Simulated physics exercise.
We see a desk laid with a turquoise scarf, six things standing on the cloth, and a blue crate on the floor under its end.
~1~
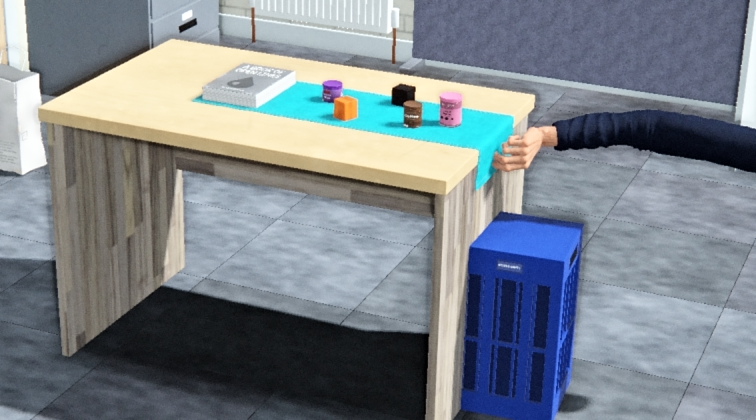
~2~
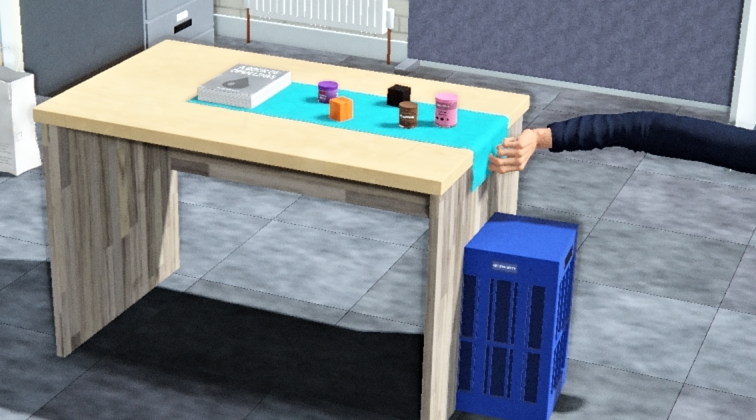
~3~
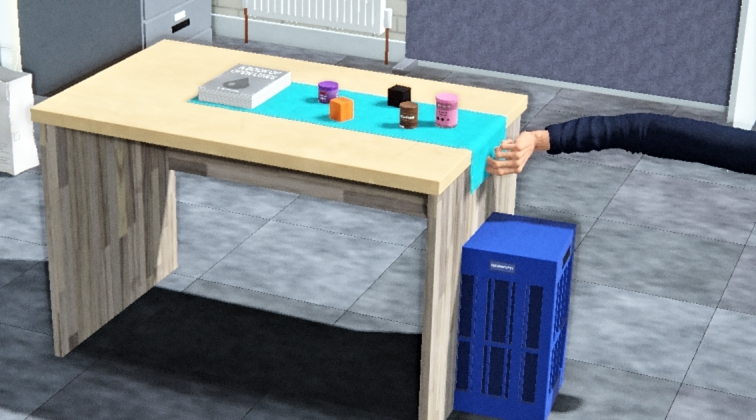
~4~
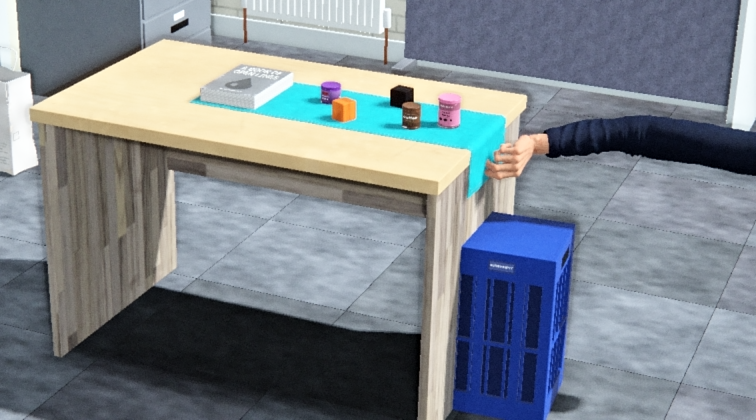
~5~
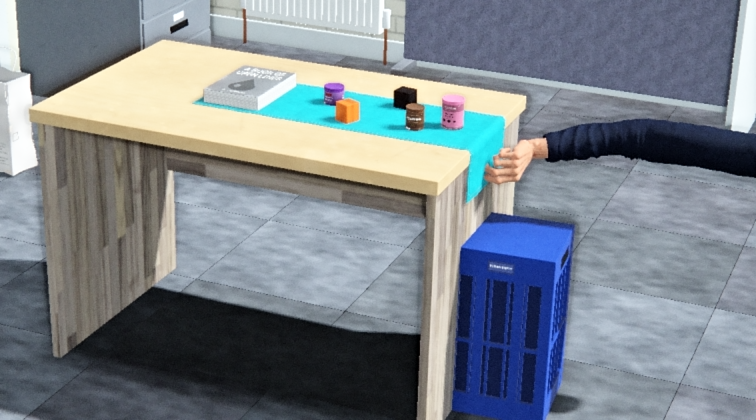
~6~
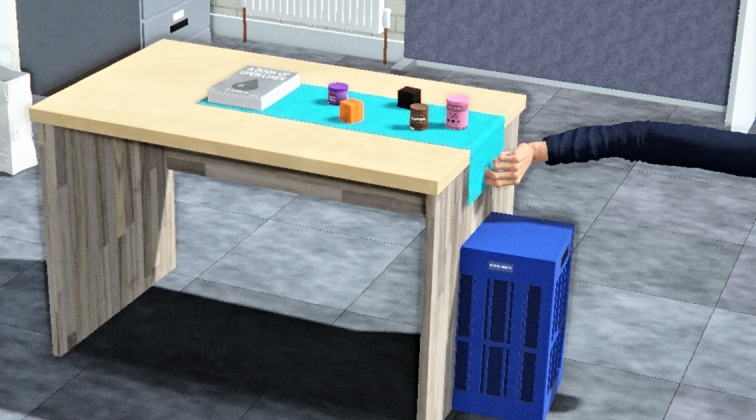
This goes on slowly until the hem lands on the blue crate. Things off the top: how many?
Exactly one drops.
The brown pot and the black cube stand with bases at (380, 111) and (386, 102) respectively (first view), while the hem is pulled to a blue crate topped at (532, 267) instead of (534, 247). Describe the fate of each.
The brown pot stays aboard, and the black cube stays aboard.
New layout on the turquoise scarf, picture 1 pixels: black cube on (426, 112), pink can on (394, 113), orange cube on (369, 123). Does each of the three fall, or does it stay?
Black cube - stays aboard, pink can - stays aboard, orange cube - stays aboard.
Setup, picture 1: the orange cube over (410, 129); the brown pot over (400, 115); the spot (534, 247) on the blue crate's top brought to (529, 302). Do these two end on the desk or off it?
Orange cube is gone, brown pot is gone.
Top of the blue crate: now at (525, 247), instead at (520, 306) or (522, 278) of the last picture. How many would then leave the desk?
3 and 2.
Soon after, hem near (485, 207); all still up.
After that, hem on the crate; pink can gone.
In the end, hem on the crate; pink can gone. It carries off one.
